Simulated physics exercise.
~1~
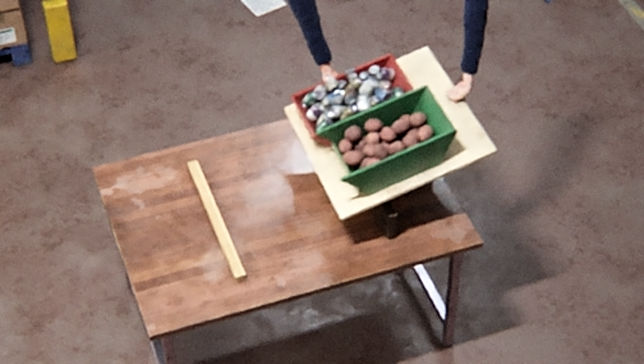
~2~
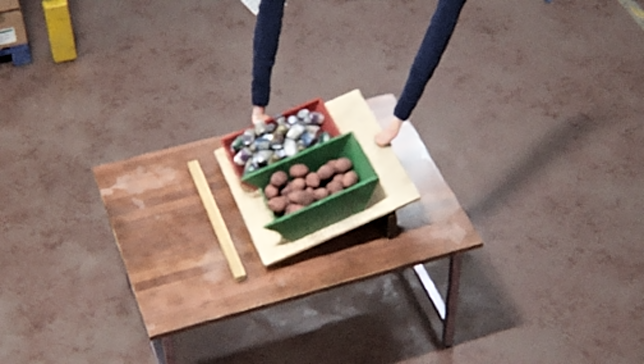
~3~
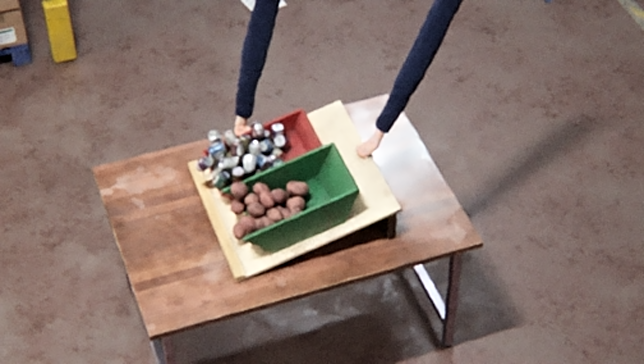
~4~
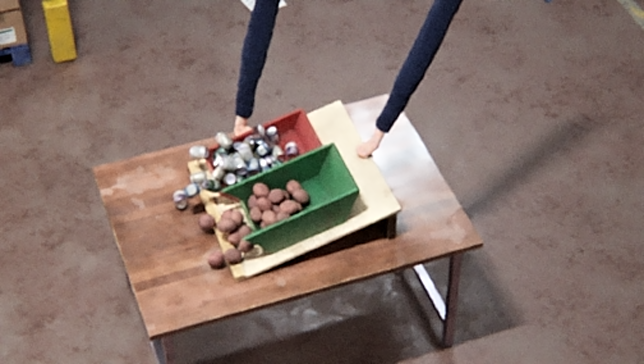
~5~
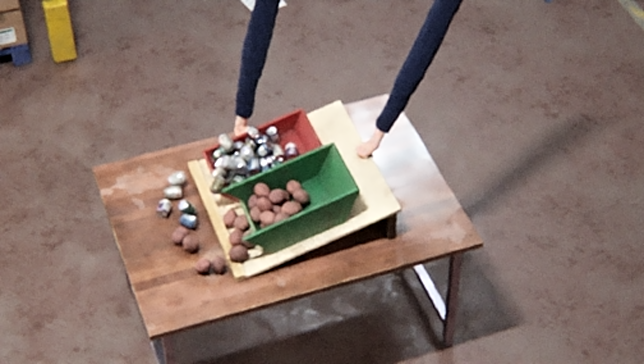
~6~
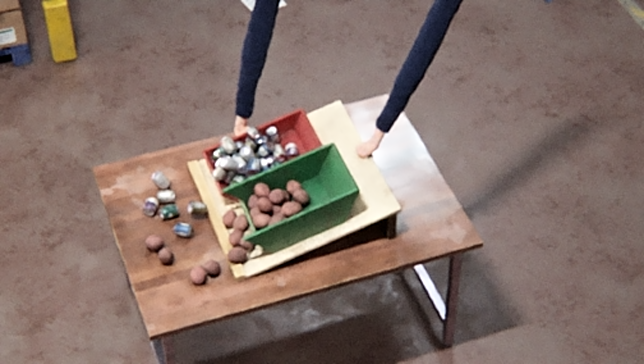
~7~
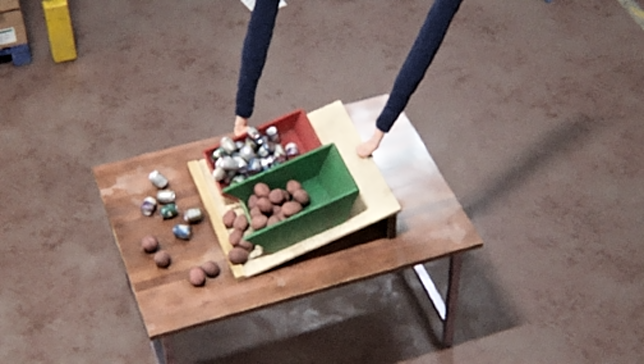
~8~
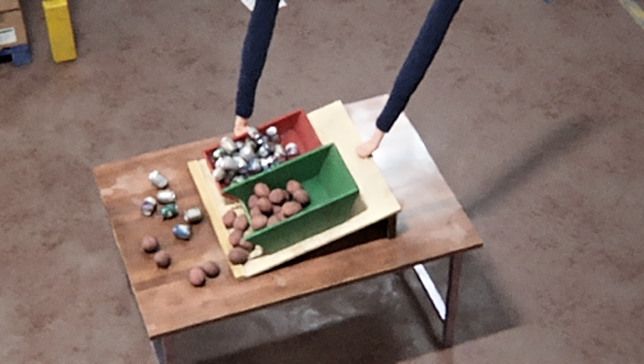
Potatoes and small cans spilled onto a wooden table after someone swung a tilted board carrying a green tub and a red tub down to the left and stopped abruptly; a few rolled apart and settled, while most stayed in the tubs.
